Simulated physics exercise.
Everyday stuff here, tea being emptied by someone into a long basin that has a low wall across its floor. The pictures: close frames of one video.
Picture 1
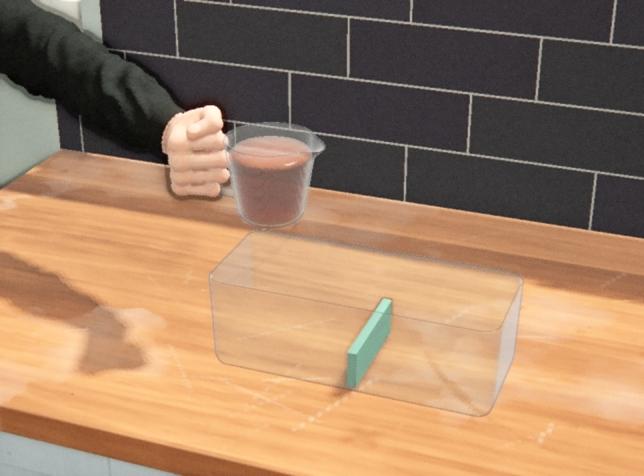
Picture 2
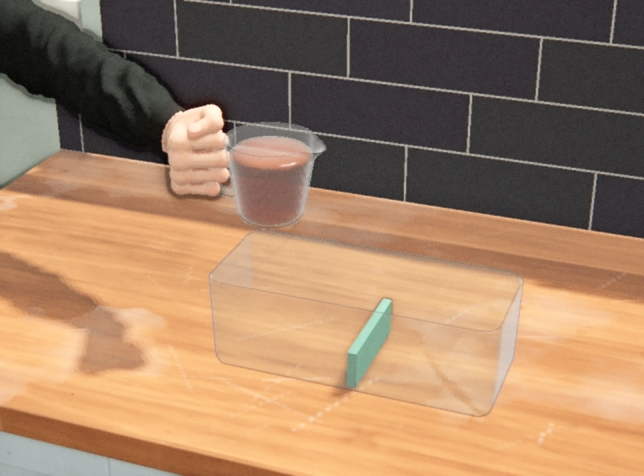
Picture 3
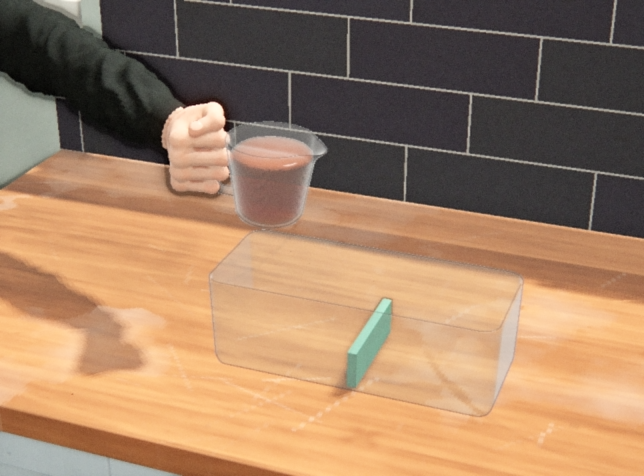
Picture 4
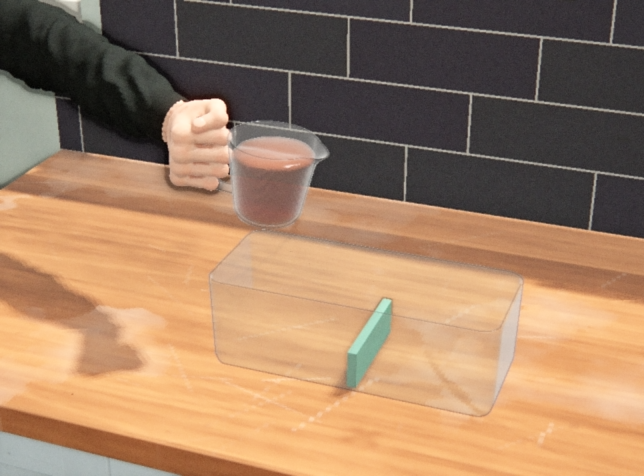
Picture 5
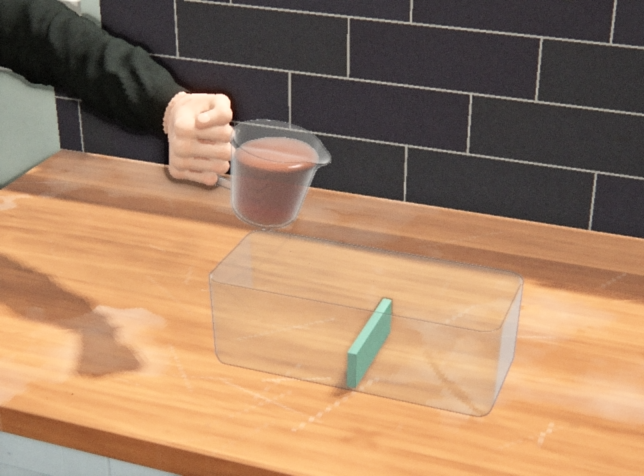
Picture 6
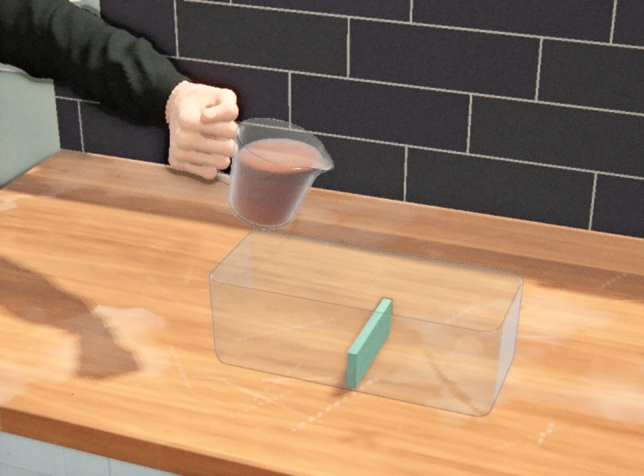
A hand holding a clear jug of reddish-brown tea slowly tilting it rightward above a long transparent basin with a low green wall.
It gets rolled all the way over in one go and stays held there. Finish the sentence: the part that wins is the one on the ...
... left.
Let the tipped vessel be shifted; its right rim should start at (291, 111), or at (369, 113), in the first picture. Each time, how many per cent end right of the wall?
Near 0 % and 95 %.
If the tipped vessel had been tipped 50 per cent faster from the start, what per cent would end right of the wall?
It comes to 25 per cent or so.
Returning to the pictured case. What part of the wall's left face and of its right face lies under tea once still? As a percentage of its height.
It settles around 30 on the left side and around 20 on the right side.
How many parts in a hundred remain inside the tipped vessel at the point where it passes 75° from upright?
Roughly 60 percent remains at that point.
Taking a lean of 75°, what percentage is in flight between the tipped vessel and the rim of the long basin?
Estimated: 20 per cent or thereabouts.
A moment on, the tilt is 75° and 58 per cent is still to pour, 5 is left of the wall and 16 right of it.
Next, the tilt is 108° and 6 per cent is still to pour, 51 is left of the wall and 36 right of it.
Then the tilt is 112° and 0 per cent is still to pour, 62 is left of the wall and 37 right of it.
Later the tilt is 112° and 0 per cent is still to pour, 62 is left of the wall and 37 right of it.
In the end 62 per cent lies left of the wall, 37 right of it and 1 outside.
